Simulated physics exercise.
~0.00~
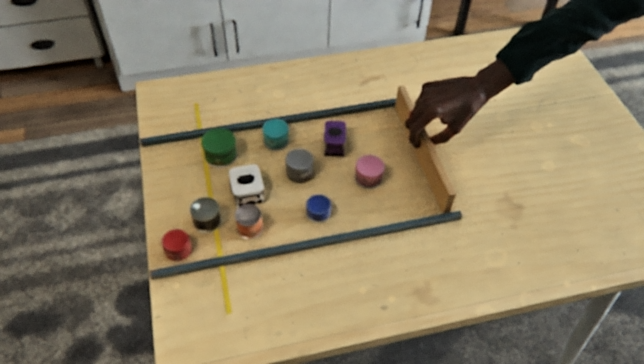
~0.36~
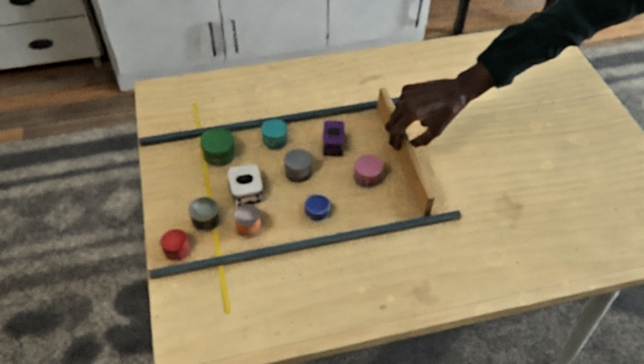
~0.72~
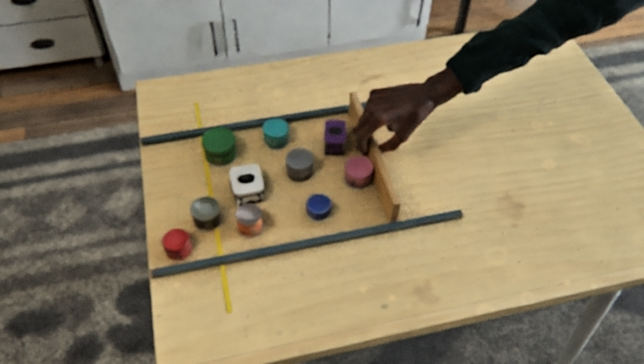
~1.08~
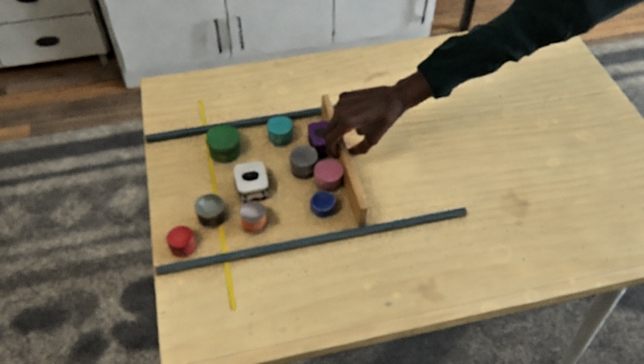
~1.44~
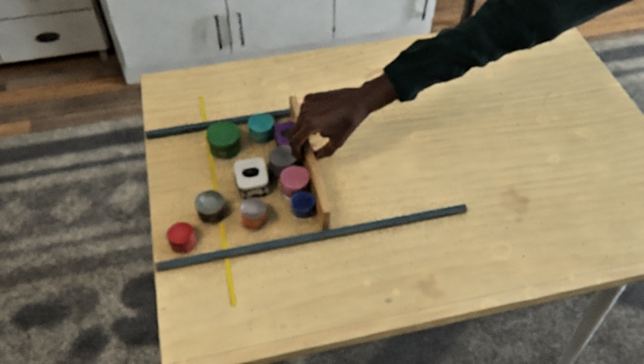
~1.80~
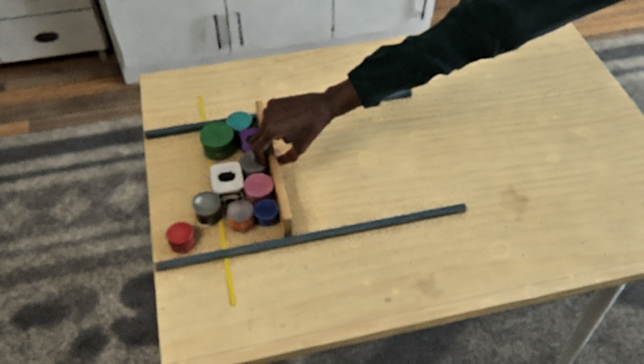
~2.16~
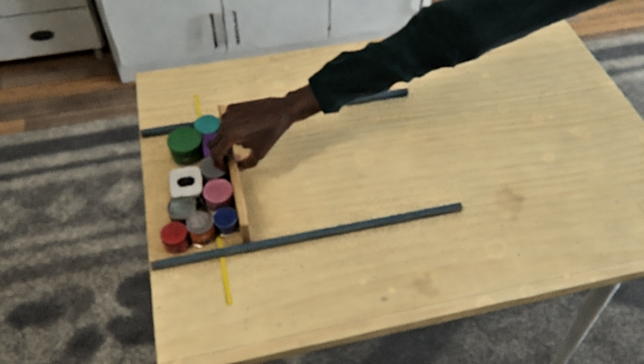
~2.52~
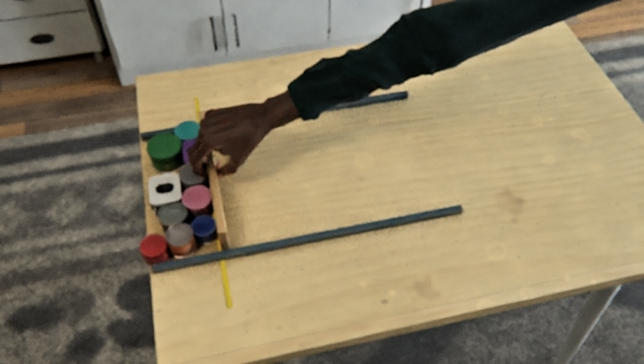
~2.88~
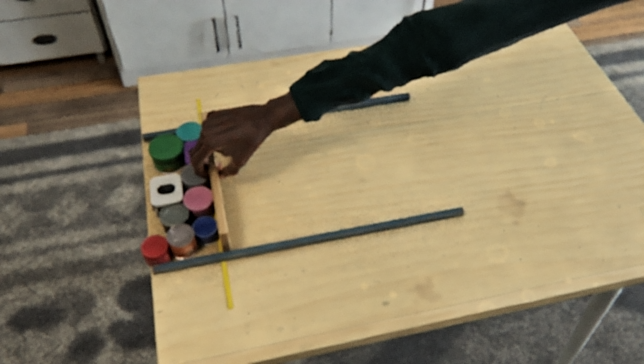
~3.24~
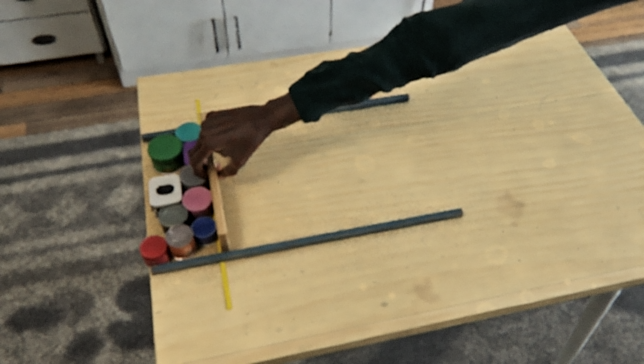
A hand in a dark green sleeve slides an upright wooden board leftward between two dark rails on a pale wooden table, toward a scatter of small objects near a yellow tape line. The board first moves over bare wood, then reaches the pink pot and the purple case. Next it gathers the grey tub and blue tin, and the group bunches together as it is pushed left. The white, green, teal and red pieces are also crowded toward the table's left edge. The board stops around the tape, and everything stays on the table, packed tightly with nothing fallen.
